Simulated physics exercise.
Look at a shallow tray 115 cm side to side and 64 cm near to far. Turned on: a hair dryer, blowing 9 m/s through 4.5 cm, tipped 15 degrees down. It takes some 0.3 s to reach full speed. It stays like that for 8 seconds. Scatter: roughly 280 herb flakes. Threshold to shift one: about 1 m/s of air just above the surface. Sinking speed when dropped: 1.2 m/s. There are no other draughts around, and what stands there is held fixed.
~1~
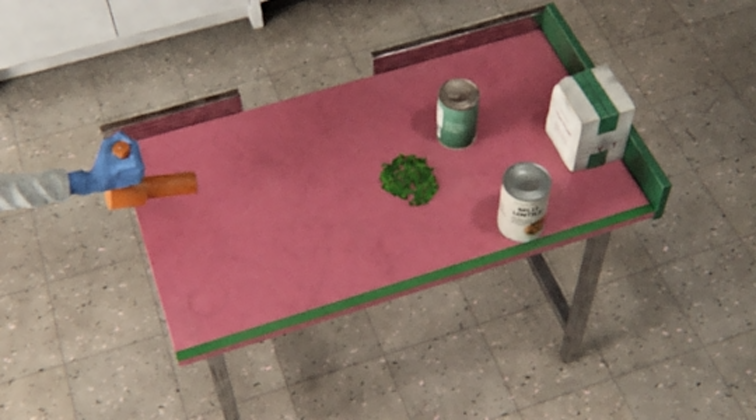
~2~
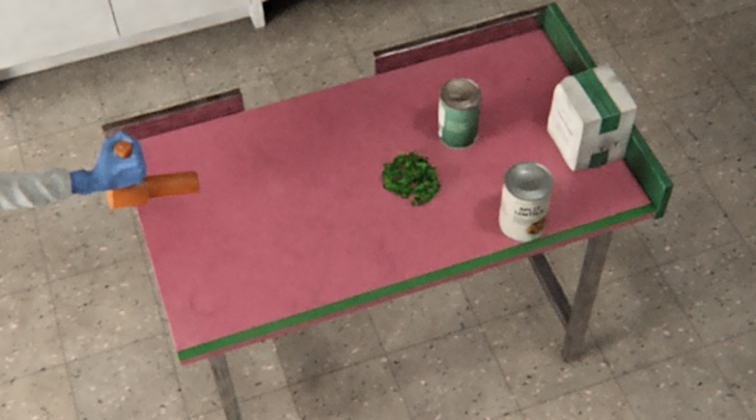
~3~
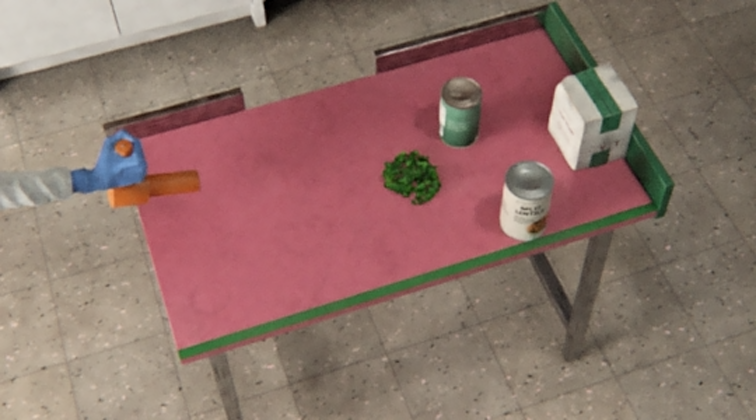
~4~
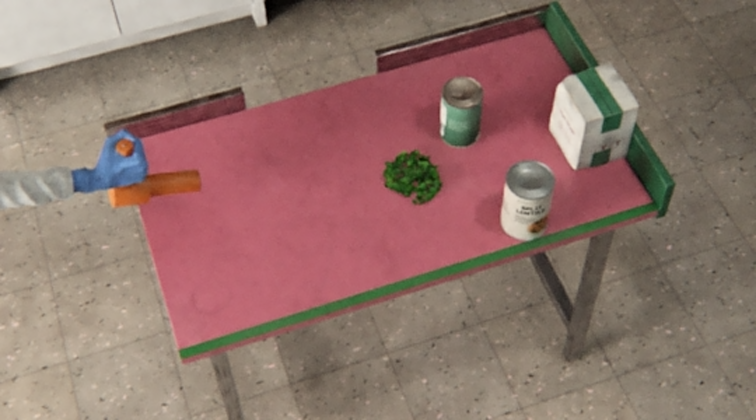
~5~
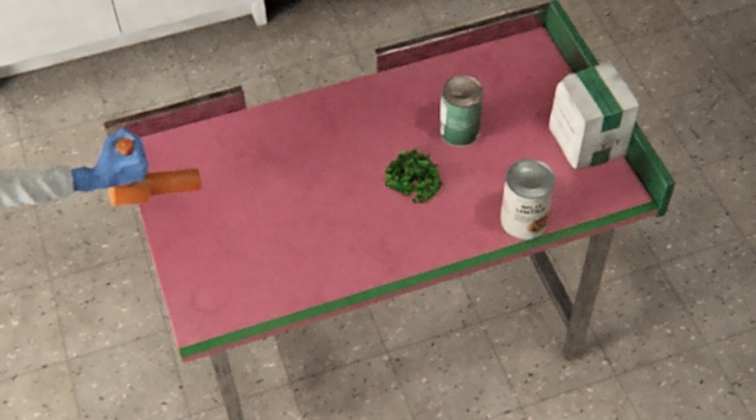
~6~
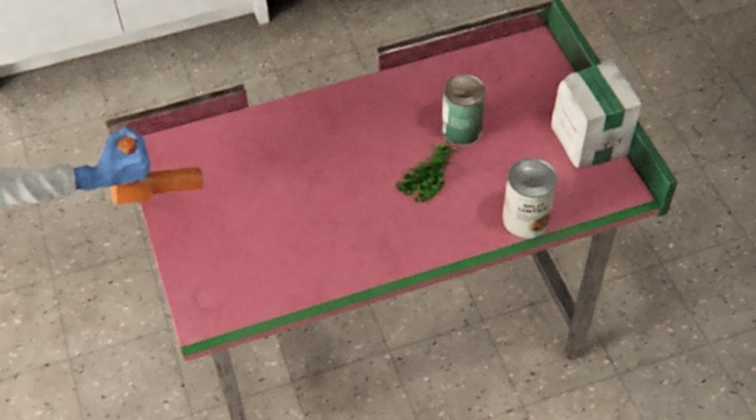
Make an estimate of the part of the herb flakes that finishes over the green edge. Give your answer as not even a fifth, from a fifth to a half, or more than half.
My answer: More than half.
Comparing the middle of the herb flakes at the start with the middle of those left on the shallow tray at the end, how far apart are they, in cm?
About 45 centimetres.
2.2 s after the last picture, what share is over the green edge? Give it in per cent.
80 %.
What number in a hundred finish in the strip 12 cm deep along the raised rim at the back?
0 per cent.
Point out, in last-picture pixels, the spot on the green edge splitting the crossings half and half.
I'd say roughly (585, 232).
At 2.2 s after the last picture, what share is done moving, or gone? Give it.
Estimate: Close to 80 %.
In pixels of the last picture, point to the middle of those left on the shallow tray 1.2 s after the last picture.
Near (561, 152).
Then, 1.2 s after the last picture, 27 % are on the move or not yet settled, 75 % are over the green edge; the middle of those still in play is near (561, 152).
Then, 2.2 s after the last picture, 19 % are on the move or not yet settled, 79 % are over the green edge; the middle of those still in play is near (561, 152).
Then, 4.1 s after the last picture, 16 % are on the move or not yet settled, 81 % are over the green edge; the middle of those still in play is near (596, 115).
Then, 7.7 s after the last picture, at the end, 84 % are over the green edge; the middle of those still in play is near (596, 115).
